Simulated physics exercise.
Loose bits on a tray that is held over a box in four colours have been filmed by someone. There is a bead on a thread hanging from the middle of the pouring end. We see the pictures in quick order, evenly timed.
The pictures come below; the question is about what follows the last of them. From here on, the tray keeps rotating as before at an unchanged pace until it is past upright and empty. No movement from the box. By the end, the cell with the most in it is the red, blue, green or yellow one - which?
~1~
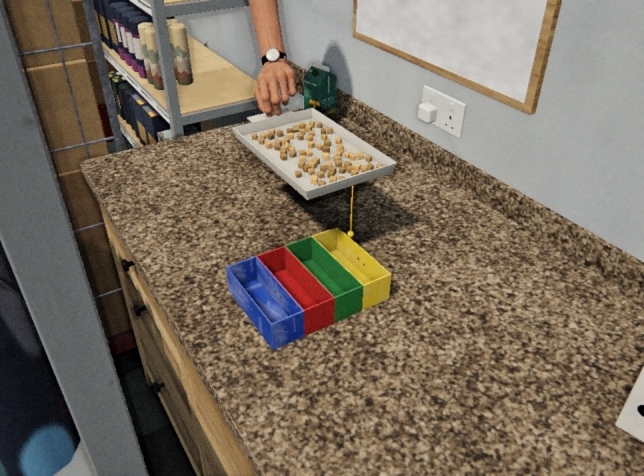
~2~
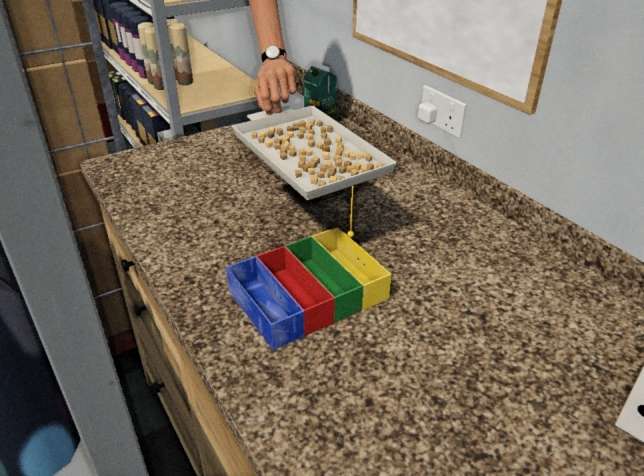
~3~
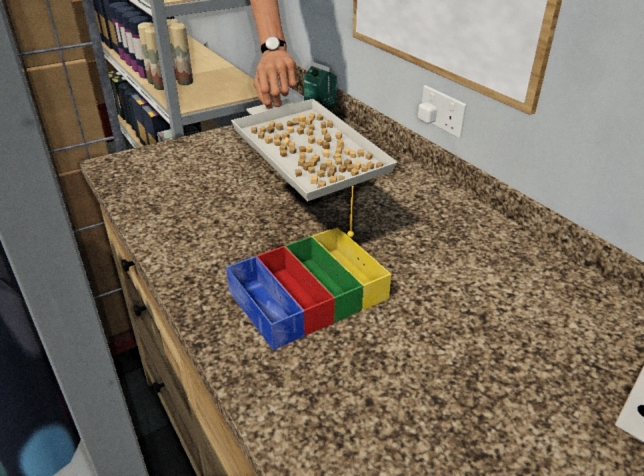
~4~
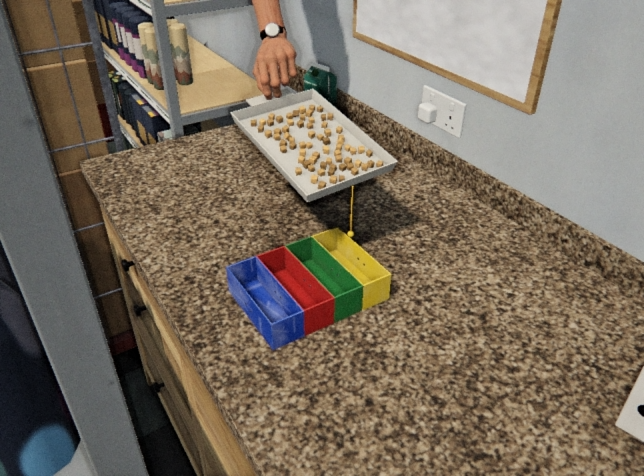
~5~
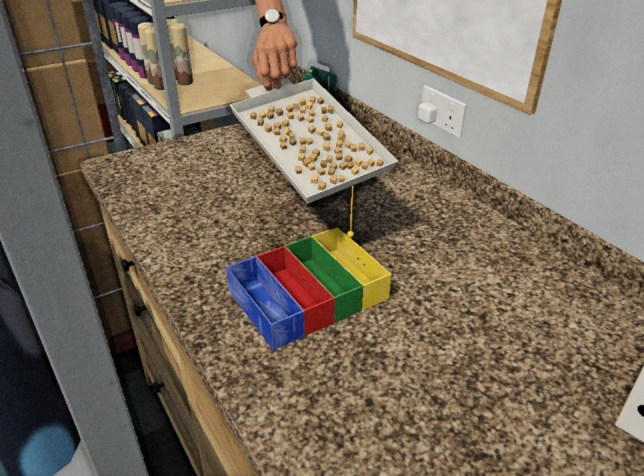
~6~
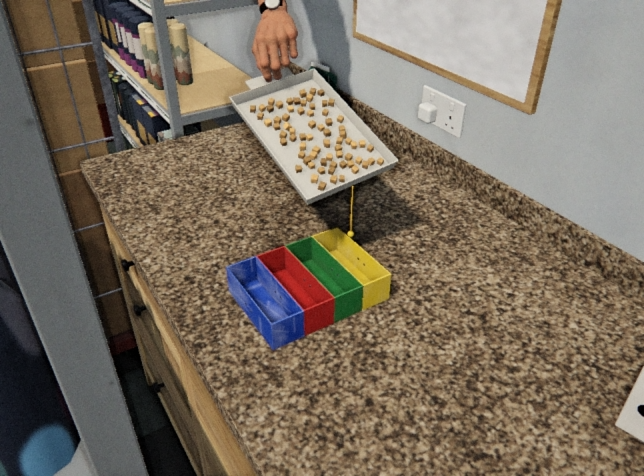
The green one.
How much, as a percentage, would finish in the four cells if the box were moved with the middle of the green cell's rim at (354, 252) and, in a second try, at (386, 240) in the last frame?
You'd get about 100 per cent first and about 60 per cent second.
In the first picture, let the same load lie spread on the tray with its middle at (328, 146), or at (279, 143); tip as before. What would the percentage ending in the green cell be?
Estimates in order: 50 percent, 50 percent.
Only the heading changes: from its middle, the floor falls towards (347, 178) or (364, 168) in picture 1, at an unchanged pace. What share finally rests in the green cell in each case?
In turn some 10 and 0 per cent.
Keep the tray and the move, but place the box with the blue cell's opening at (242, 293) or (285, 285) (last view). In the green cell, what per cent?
It would be roughly 30 per cent, followed by roughly 40 per cent.
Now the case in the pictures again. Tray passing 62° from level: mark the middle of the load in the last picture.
Look around (327, 170) in the last picture.
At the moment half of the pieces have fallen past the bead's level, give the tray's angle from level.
115°, roughly.
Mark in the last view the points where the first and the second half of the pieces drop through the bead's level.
Early half: (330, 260); late half: (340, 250).
Just after the last frame, tray tipped steeply; every one on the tray.
A moment on, tray tipped right over; almost all on the tray; just a few in the green cell; just a few in the red cell; just a few in the yellow cell; just a few falling or outside the box.
Further on, tray tipped past a quarter turn; roughly half in the green cell; roughly a quarter in the yellow cell; roughly a quarter in the red cell; just a few in the blue cell; about a tenth falling or outside the box.
When it is over, tray tipped past a quarter turn; roughly half in the green cell; roughly a quarter in the yellow cell; roughly a quarter in the red cell; just a few in the blue cell; about a tenth outside the box.
